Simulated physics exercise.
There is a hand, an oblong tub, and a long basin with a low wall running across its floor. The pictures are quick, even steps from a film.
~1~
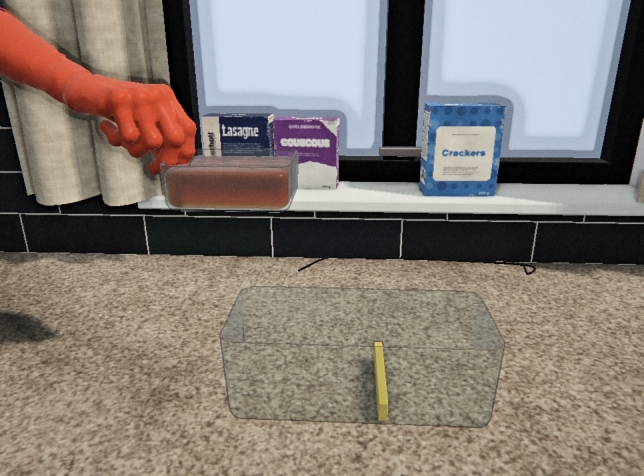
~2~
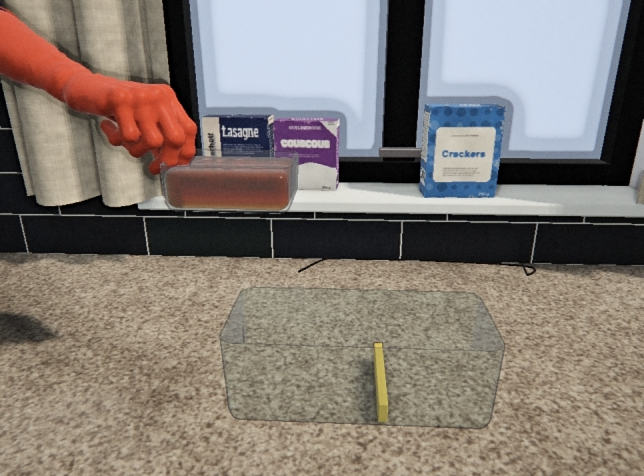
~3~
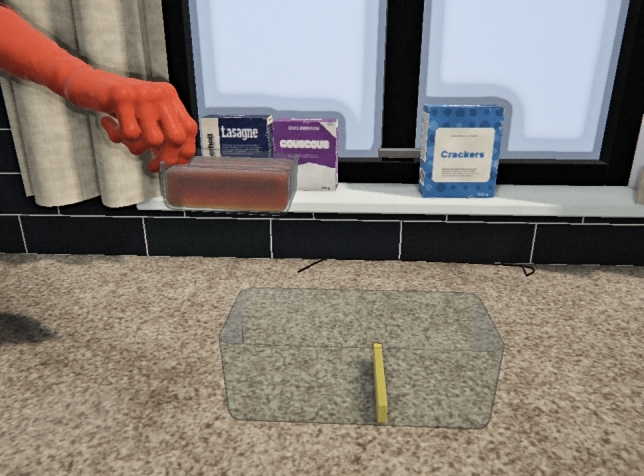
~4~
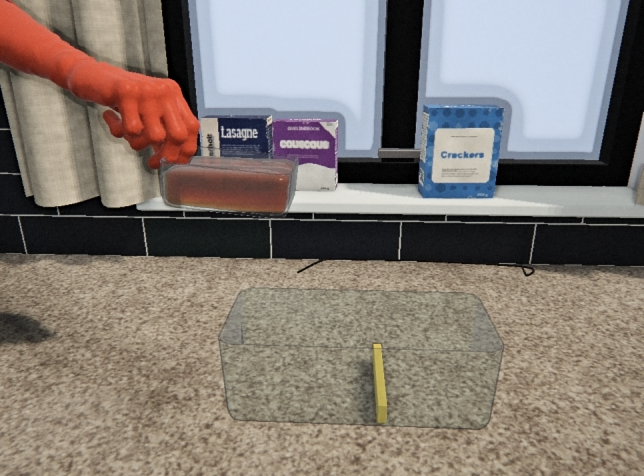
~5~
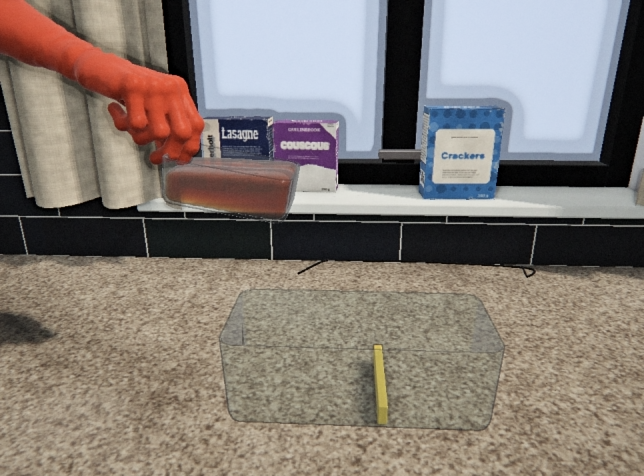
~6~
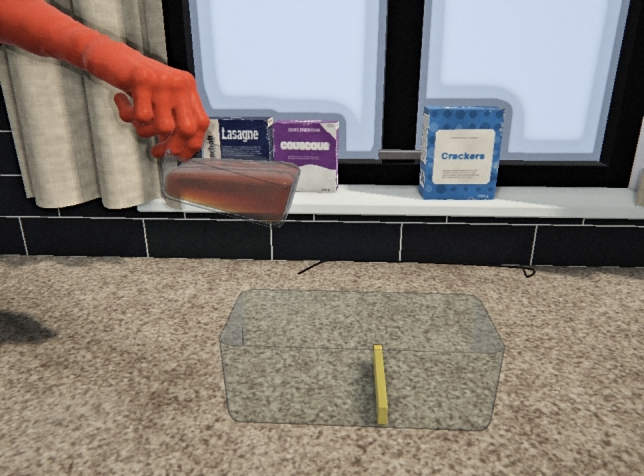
At first, a red hand holds a clear tub of reddish-brown liquid level above a speckled counter, left of a long, empty see-through basin with a low yellow wall inside. Then the hand slowly tilts the tub, its right end dipping gradually lower, while the basin and the boxes on the windowsill stay still.
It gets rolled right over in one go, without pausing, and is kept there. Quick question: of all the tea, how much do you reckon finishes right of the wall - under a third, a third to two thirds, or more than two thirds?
I'd say under a third.
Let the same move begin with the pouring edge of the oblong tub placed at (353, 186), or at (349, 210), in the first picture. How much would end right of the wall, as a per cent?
Estimate: 65 per cent, then 60 per cent.
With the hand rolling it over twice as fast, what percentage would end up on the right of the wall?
Something like 15 in a hundred.
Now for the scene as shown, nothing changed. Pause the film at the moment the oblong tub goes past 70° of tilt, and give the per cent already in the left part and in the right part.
Left side around 40 per cent; right side around 5 per cent.
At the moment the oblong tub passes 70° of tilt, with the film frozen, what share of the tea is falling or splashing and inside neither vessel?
I'd say some 35 per cent of it.
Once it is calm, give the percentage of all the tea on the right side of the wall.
Around 20 %.
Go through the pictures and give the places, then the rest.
In the first picture, tilt 0°; pouring edge (294, 160); surface from (177, 163) to (293, 165); the long basin's rim runs from (231, 312) to (491, 319); the wall's top is at (381, 371).
In the second picture, tilt 1°; pouring edge (294, 161); surface from (177, 164) to (293, 166).
In the third picture, tilt 3°; pouring edge (294, 164); surface from (177, 164) to (293, 167).
In the fourth picture, tilt 6°; pouring edge (294, 167); surface from (177, 164) to (293, 168).
In the fifth picture, tilt 10°; pouring edge (296, 173); surface from (178, 165) to (295, 170).
In the sixth picture, tilt 15°; pouring edge (296, 179); surface from (178, 166) to (295, 173); 3 per cent is over the edge.
A moment on, the oblong tub is tipped part way and 19 per cent is still to pour, 38 is left of the wall and 5 right of it.
Next, the oblong tub is tipped right over and 2 per cent is still to pour, 78 is left of the wall and 12 right of it.
Then the oblong tub is tipped right over and 0 per cent is still to pour, 77 is left of the wall and 20 right of it.
Later the oblong tub is tipped right over and 0 per cent is still to pour, 77 is left of the wall and 20 right of it.
At rest 77 per cent lies left of the wall, 20 right of it and 3 outside.
